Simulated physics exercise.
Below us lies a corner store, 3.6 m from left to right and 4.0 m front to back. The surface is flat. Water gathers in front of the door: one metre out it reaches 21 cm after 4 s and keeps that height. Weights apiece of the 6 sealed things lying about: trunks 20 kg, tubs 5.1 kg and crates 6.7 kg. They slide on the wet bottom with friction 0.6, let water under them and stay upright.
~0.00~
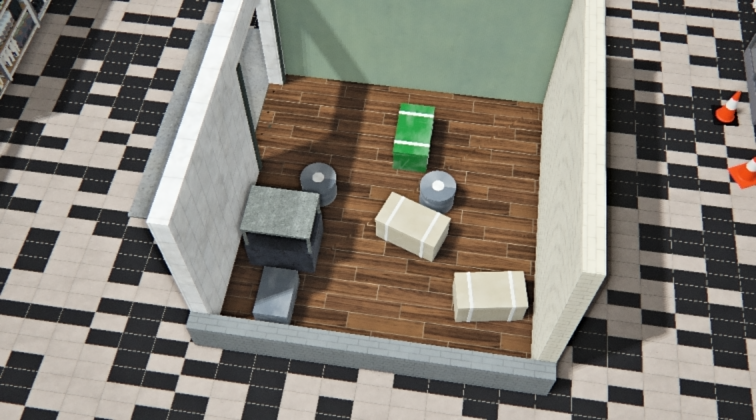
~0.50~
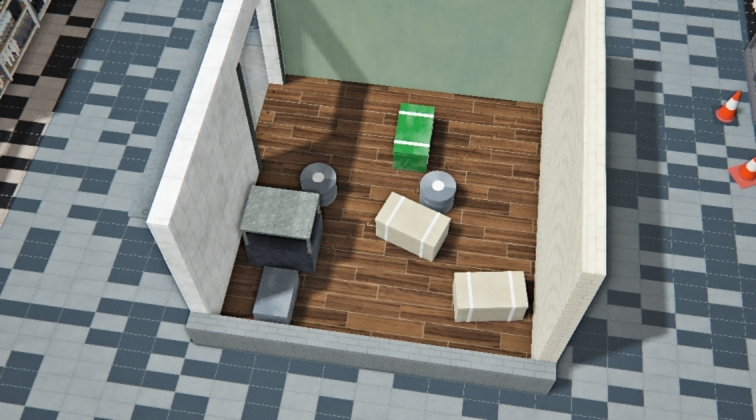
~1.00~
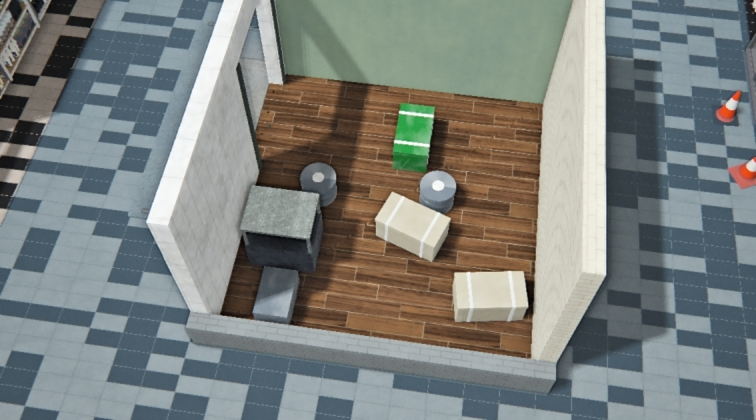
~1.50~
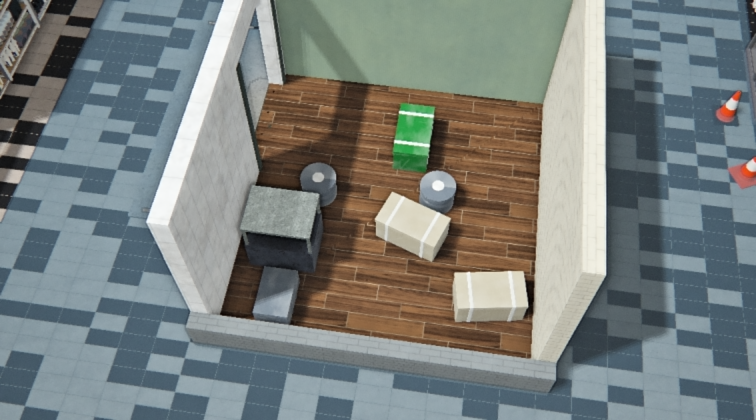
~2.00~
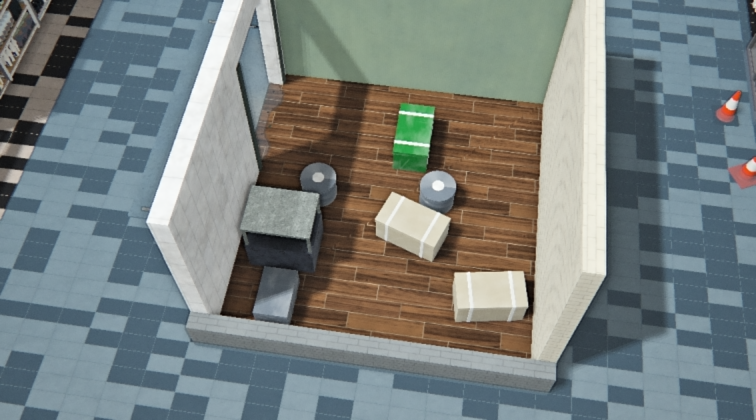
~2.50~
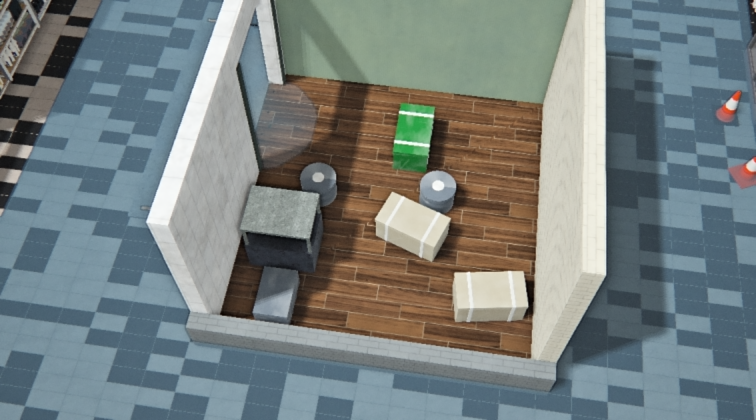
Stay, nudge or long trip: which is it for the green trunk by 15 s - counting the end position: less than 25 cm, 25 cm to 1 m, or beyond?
Green trunk ends far away.
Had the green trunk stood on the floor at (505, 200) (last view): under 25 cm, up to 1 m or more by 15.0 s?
It ends far away.
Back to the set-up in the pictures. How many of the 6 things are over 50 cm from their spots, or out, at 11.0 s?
By then 5.
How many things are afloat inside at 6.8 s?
2 of them.
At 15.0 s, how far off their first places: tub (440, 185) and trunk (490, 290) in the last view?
In that order: 150 cm, 250 cm.
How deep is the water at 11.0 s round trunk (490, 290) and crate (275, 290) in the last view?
About 12 and 15 cm.
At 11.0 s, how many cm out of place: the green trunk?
Roughly 300 cm by then.
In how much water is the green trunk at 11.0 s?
Roughly 16 cm.
After 3.5 s the green trunk is near (414, 129), 0.0 m from its start, aground; 0 afloat.
After 6.8 s the green trunk is near (529, 146), 1.5 m from its start, afloat; 2 afloat.
After 11.0 s the green trunk is near (497, 319), 2.8 m from its start, afloat; 6 afloat.
After 15.0 s the green trunk is near (341, 257), 2.1 m from its start, afloat; 6 afloat.
